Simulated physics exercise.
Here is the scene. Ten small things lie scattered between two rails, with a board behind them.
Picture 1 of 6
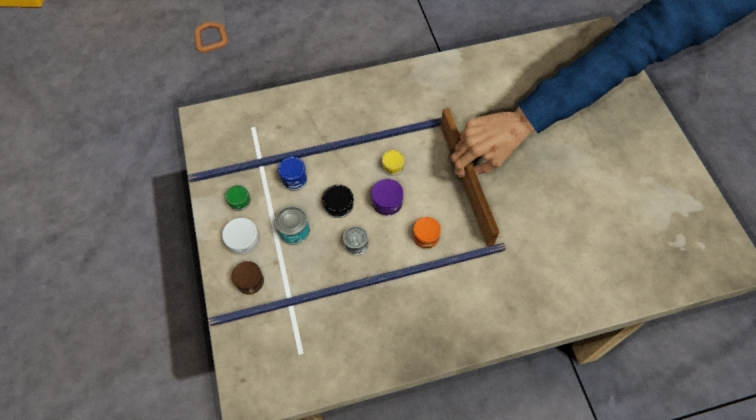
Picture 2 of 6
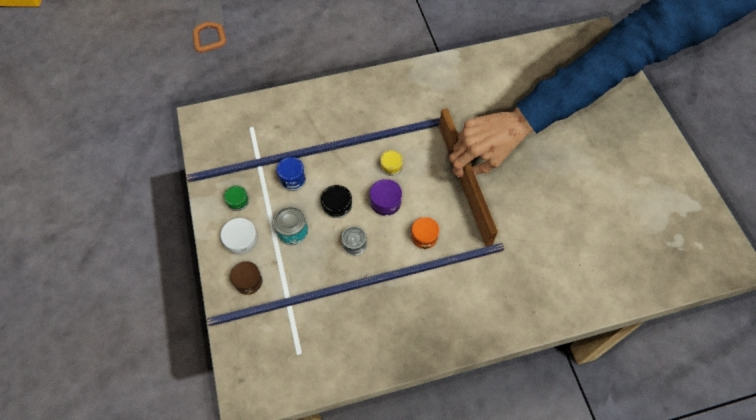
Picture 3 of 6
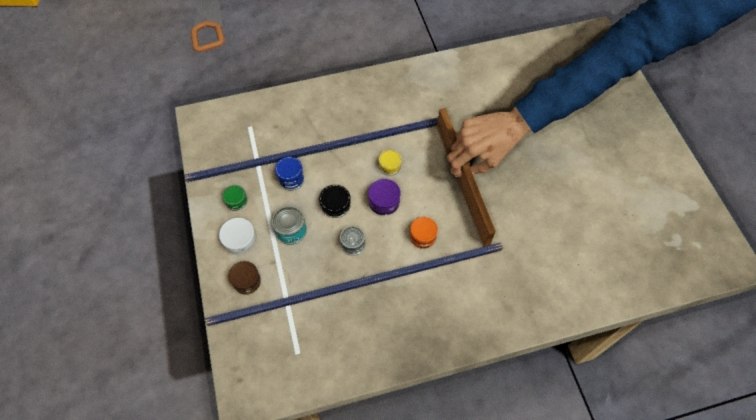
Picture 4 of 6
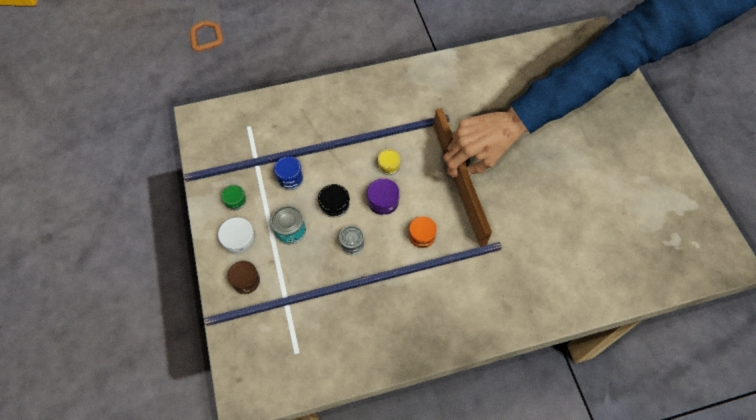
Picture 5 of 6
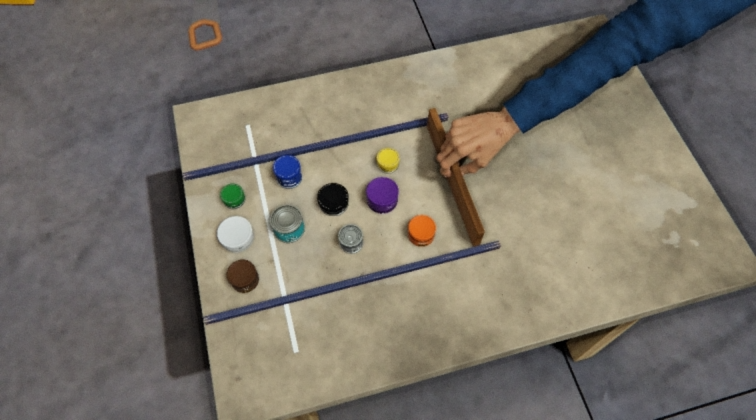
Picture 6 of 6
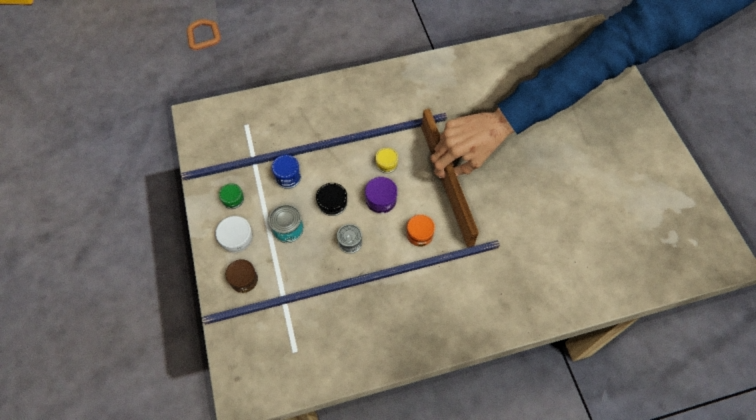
Wooden board edging slightly left between two blue rails under a blue-sleeved person's hand, the scattered coloured pots ahead staying still.
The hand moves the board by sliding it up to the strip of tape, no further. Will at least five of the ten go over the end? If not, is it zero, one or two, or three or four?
Mind you, the pieces that take the plunge come to zero.
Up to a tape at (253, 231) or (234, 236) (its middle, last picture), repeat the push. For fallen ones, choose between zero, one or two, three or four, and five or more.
Okay, so it's none at all for the first place and either one or two for the second.
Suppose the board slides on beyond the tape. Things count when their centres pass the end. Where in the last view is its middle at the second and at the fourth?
For the first, roughly (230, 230); for the next, roughly (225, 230).
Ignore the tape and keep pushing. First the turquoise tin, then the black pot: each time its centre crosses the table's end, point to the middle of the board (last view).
The middle is at (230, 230) when it's the turquoise tin, and at (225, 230) when it's the black pot.
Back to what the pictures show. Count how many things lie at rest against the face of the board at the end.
That makes 5.
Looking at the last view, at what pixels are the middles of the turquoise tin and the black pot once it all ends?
They finish at roughly (229, 251) and (229, 212) respectively.
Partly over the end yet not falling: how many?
The number overhanging is 1.
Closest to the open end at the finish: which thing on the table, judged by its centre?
Result: The white tub.
Early on, none off yet; white tub at rest near (235, 234); brown tub at rest near (242, 276); green pot at rest near (232, 196).
Finally, the number that fall off is zero.
